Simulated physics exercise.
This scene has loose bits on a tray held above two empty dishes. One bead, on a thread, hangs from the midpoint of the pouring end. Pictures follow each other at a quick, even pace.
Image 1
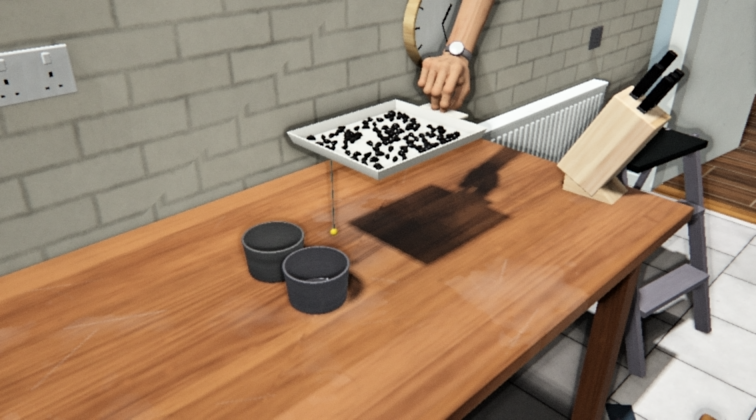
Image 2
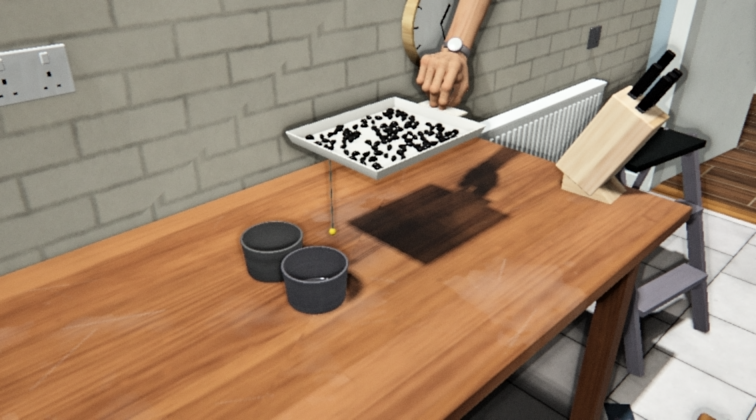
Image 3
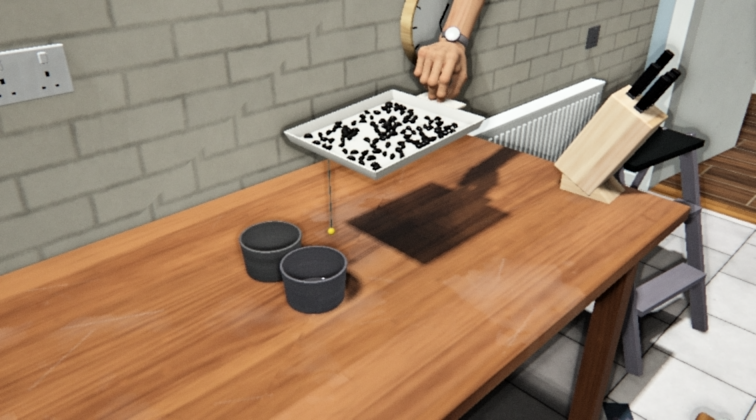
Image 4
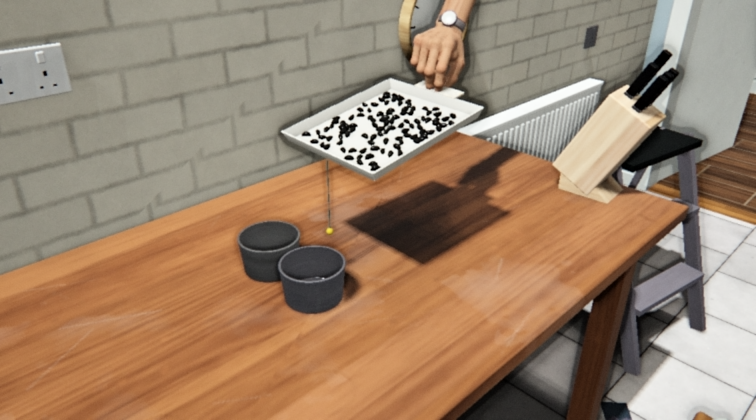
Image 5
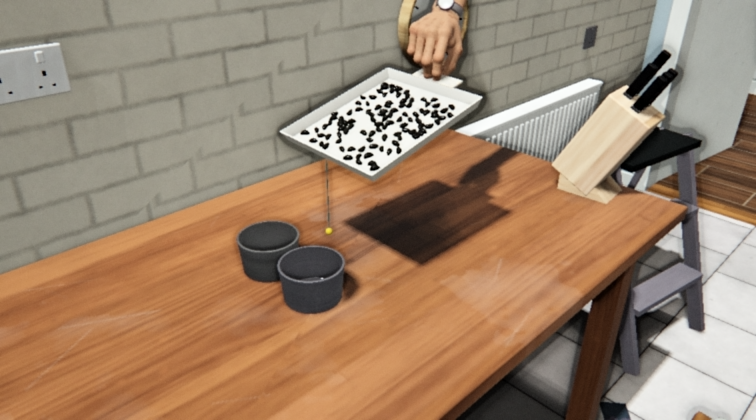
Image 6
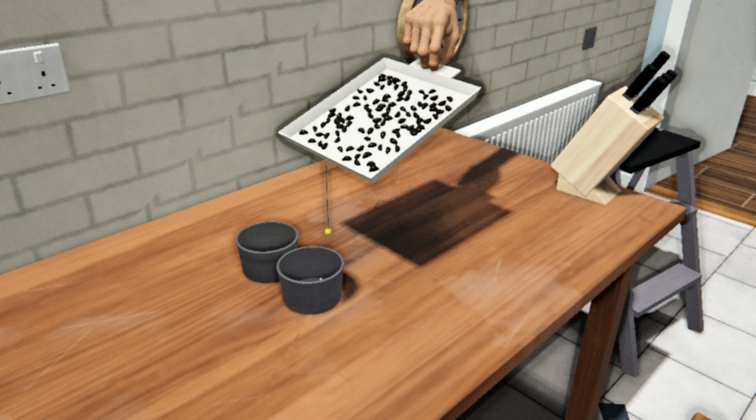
A hand gradually tilts a tray of black beans above two dark dishes on a table.
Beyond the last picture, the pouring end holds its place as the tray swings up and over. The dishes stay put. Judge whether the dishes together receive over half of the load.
They receive over half of it.
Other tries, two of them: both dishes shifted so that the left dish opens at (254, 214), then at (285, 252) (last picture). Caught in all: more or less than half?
Well, a minority share the first time and a majority share the next.
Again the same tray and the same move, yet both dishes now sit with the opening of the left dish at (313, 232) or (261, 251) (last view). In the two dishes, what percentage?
Around 30 and around 30 per cent, in that order.
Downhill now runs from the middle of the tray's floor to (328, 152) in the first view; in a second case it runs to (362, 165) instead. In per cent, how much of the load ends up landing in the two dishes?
You'd see roughly 70 per cent the first time and 20 per cent the second.
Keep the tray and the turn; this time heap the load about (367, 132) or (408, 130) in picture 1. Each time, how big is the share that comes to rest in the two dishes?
It would be roughly 60 per cent for the first and roughly 60 per cent for the second.
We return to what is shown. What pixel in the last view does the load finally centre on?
Around (313, 298), give or take.
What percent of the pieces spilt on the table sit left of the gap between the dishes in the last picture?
10 per cent or thereabouts.
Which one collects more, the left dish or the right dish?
So the winner turns out to be the right-side one.
Just after the last frame, tray tipped steeply; almost all on the tray; about a tenth in the air.
A moment on, tray tipped past a quarter turn; roughly a third on the tray; roughly a quarter in the right dish; just a few in the left dish; about a tenth outside both; roughly a third in the air.
Further on, tray tipped past a quarter turn; roughly half in the right dish; about a tenth in the left dish; roughly a third outside both.
When it is over, tray tipped past a quarter turn; roughly half in the right dish; about a tenth in the left dish; roughly a third outside both.
